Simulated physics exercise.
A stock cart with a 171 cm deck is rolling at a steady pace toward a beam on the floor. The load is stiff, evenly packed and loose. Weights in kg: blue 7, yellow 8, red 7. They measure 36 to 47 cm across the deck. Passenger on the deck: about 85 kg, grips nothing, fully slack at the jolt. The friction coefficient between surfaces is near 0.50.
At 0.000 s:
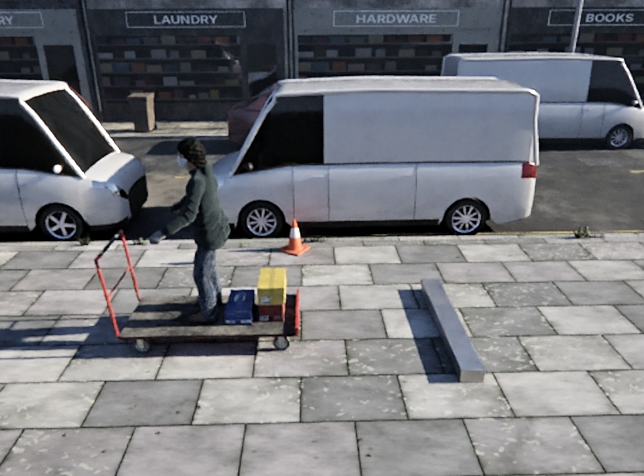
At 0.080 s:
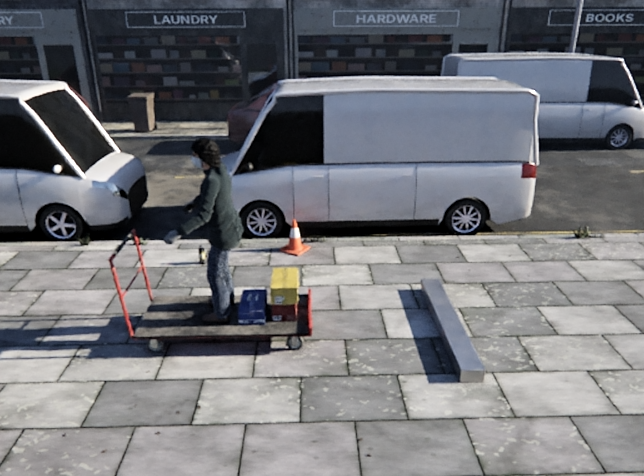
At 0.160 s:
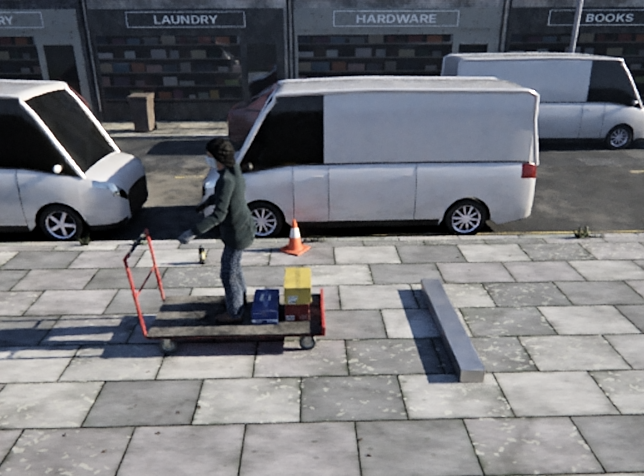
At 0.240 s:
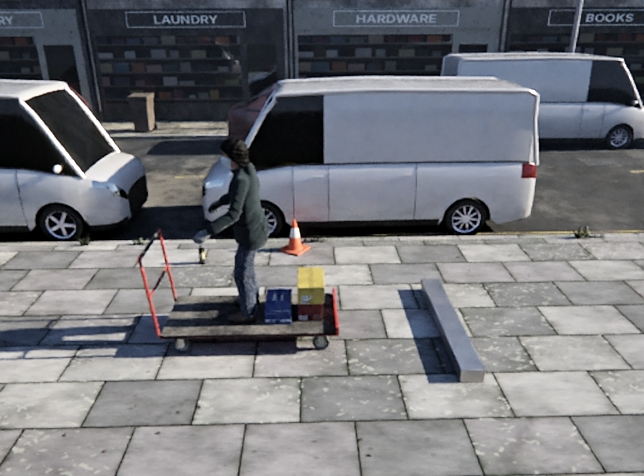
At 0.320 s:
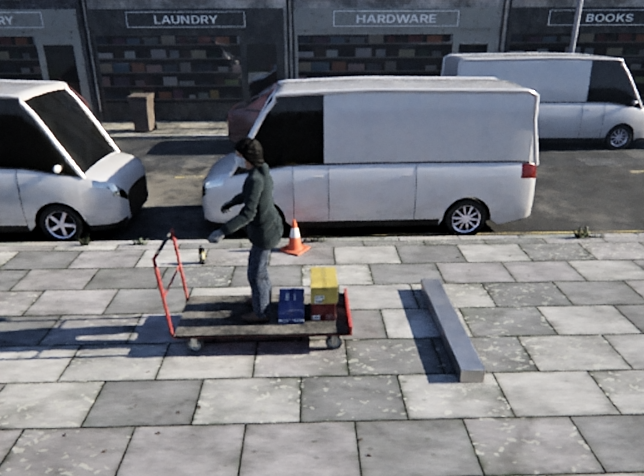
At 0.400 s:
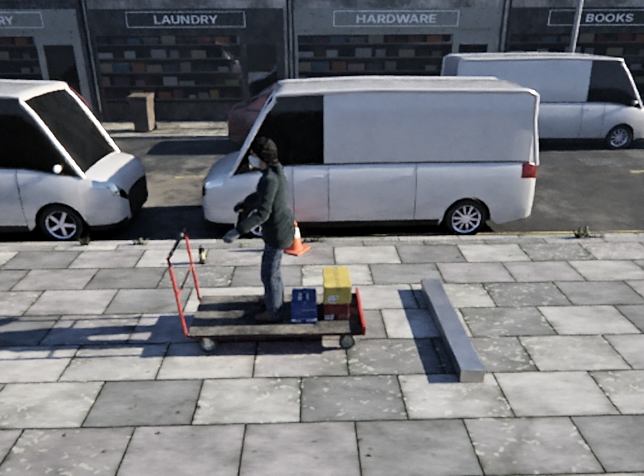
To begin with, a dark-haired person in a dark jacket stands on a red-railed cart beside blue and yellow boxes on a paved sidewalk, arms extended toward the handle at left. The cart rolls steadily right, carrying them past an orange cone and closer to a low grey beam, while parked vans stay still.
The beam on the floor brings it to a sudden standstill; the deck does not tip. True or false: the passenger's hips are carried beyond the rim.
True.
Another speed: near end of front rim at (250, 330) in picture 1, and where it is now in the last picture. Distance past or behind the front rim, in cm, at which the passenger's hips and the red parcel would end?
Hips 80 past, red 20 behind.
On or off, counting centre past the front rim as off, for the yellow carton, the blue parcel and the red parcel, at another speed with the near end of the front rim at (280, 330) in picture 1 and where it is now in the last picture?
Yellow comes off, blue stays aboard, red stays aboard.
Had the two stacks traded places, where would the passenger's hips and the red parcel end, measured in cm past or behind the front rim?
I'd say the hips settle 50 past while red stops 40 behind.
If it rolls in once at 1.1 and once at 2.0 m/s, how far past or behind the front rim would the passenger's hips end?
Roughly 40 cm behind the front rim on the first try and 20 cm past it on the second.
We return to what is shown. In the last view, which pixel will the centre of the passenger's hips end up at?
Roughly at (479, 319).
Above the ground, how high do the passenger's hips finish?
Roughly 15 cm.
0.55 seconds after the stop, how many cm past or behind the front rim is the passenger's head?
Roughly 30 cm behind the front rim.
After 0.95 s the deck stops.
After 1.20 s the passenger's hips are 36 cm behind the rim, near (418, 247) in the last picture's view.
After 1.50 s the passenger's hips are 4 cm past the rim, near (454, 281) in the last picture's view.
After 1.95 s the passenger's hips are 20 cm past the rim, near (468, 295) in the last picture's view.
By 5.0 s, past the rim, yellow carton, red parcel and the passenger's hips; behind it, blue parcel.
